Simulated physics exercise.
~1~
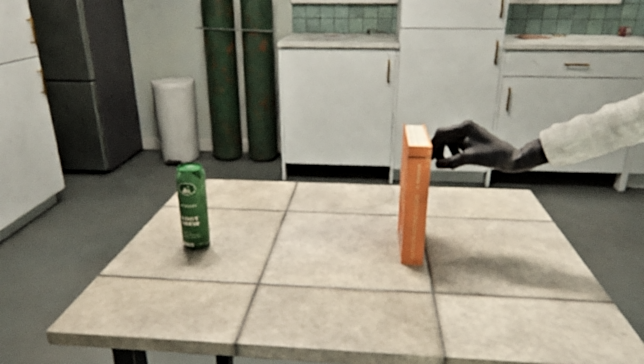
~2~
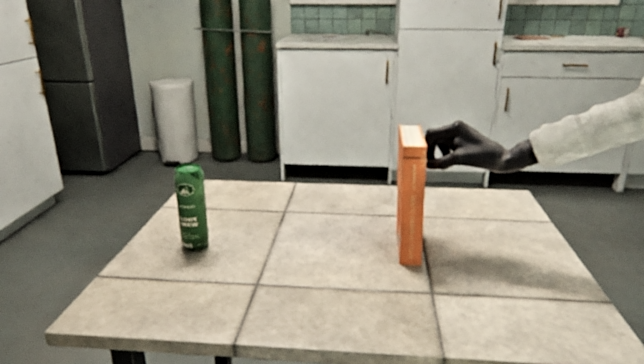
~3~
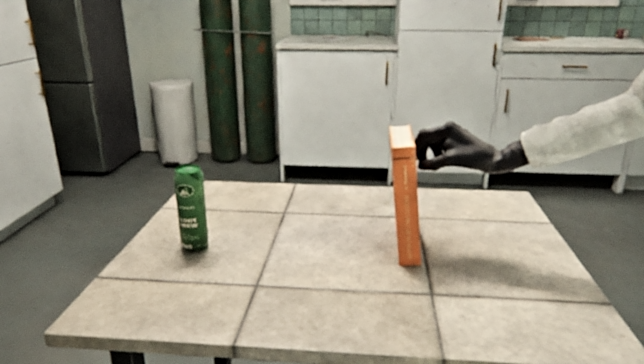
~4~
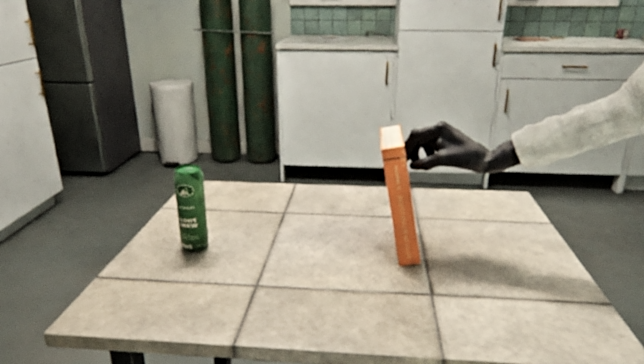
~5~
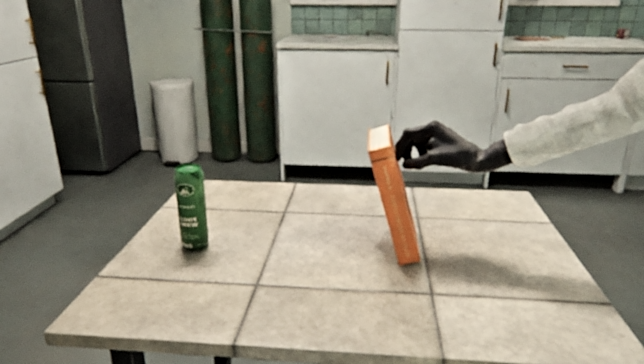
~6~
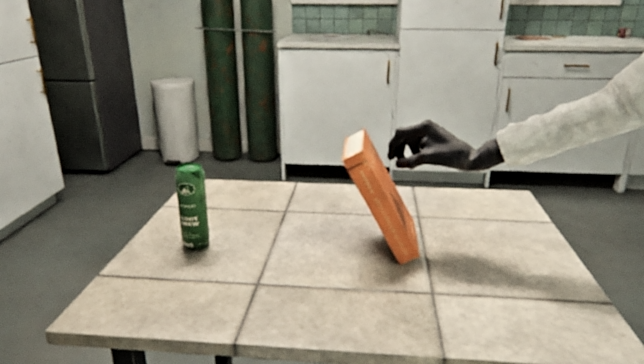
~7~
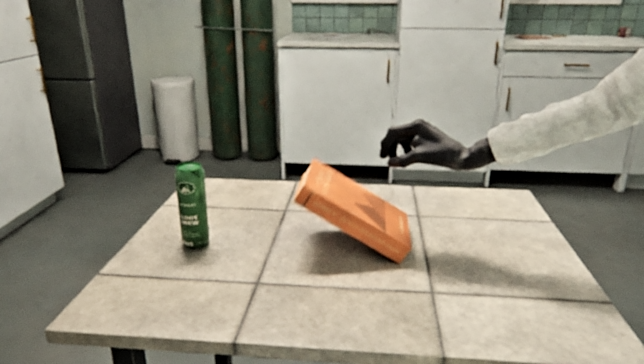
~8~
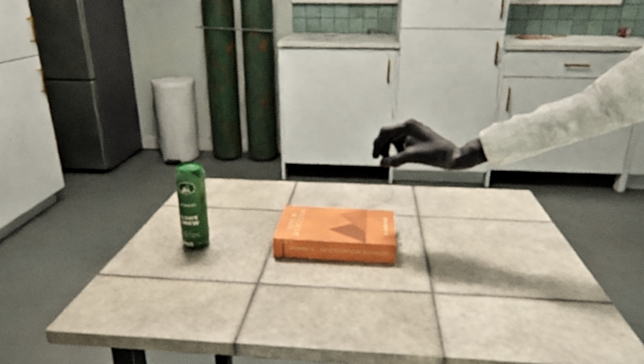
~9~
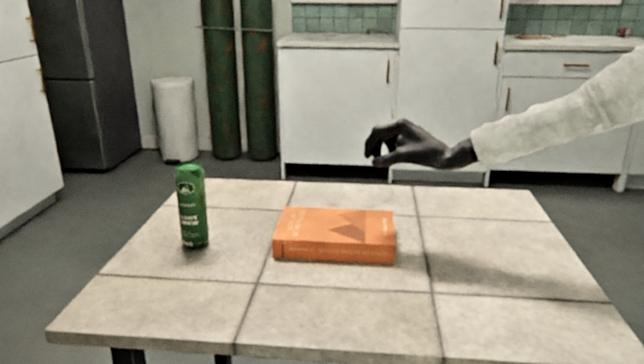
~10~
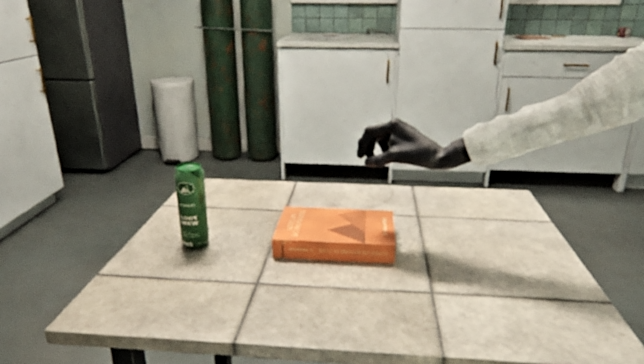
A dark hand in a white sleeve pushed the top of an upright orange book slowly to the left until it tipped over and landed flat on the tiled table, while the green can beside it stayed standing.
